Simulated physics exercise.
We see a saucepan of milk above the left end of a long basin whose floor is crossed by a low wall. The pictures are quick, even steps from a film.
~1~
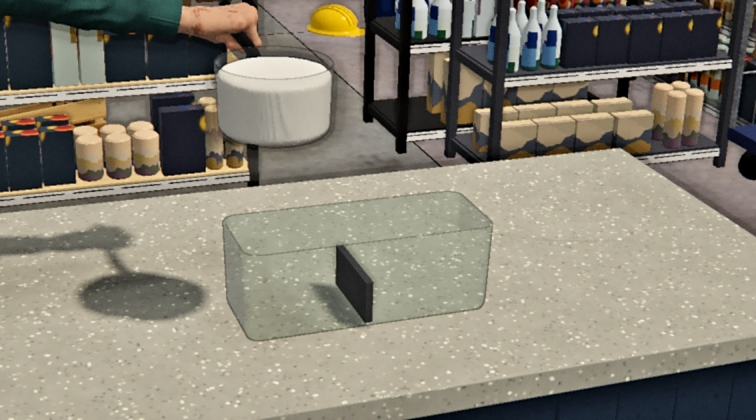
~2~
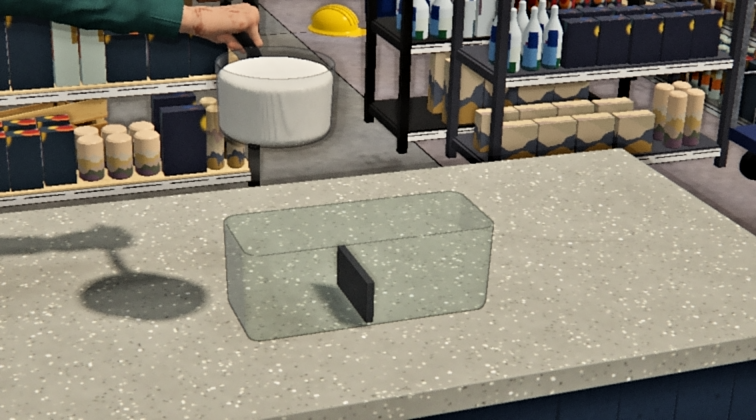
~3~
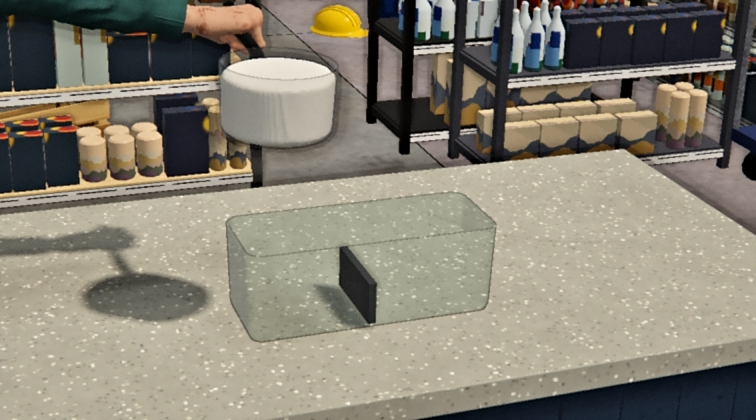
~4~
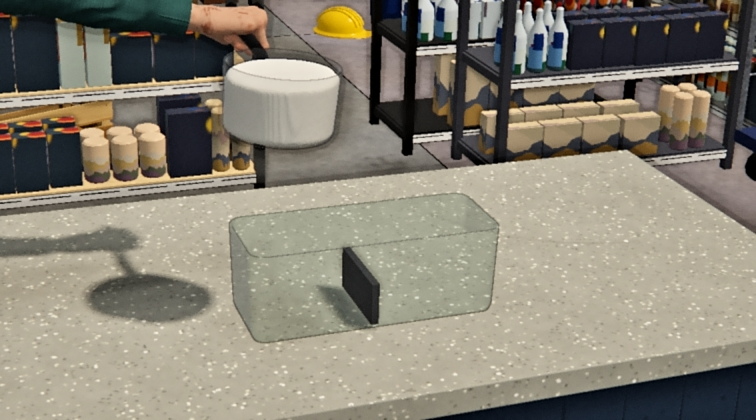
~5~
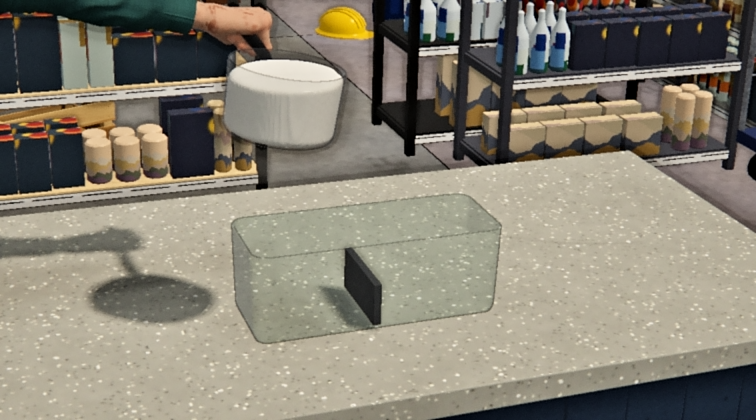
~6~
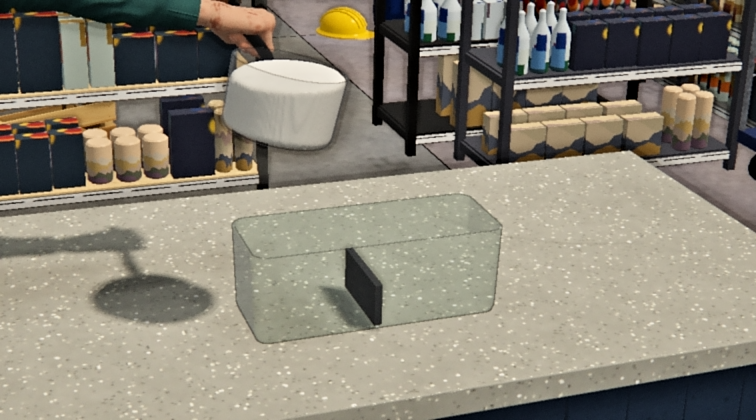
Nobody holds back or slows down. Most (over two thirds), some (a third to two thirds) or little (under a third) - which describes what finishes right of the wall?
Most.
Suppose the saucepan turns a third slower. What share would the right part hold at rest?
Some 90 per cent.
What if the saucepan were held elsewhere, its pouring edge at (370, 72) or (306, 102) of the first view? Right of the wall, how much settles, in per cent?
It works out to around 95 % and then around 55 %.
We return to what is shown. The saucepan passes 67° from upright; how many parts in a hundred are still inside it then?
About 65 %.
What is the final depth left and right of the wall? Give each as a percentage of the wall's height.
Close to 10 for the left and 80 for the right.
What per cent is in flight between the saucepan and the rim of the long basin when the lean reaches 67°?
Near 30 parts in a hundred.
A moment on, the saucepan is tipped part way and 64 per cent is still to pour, 0 is left of the wall and 5 right of it.
Next, the saucepan is tipped on its side and 16 per cent is still to pour, 1 is left of the wall and 63 right of it.
Then the saucepan is tipped on its side and 3 per cent is still to pour, 6 is left of the wall and 87 right of it.
Later the saucepan is tipped on its side and 0 per cent is still to pour, 8 is left of the wall and 91 right of it.
Finally, 9 per cent lies left of the wall, 91 right of it and 0 outside.
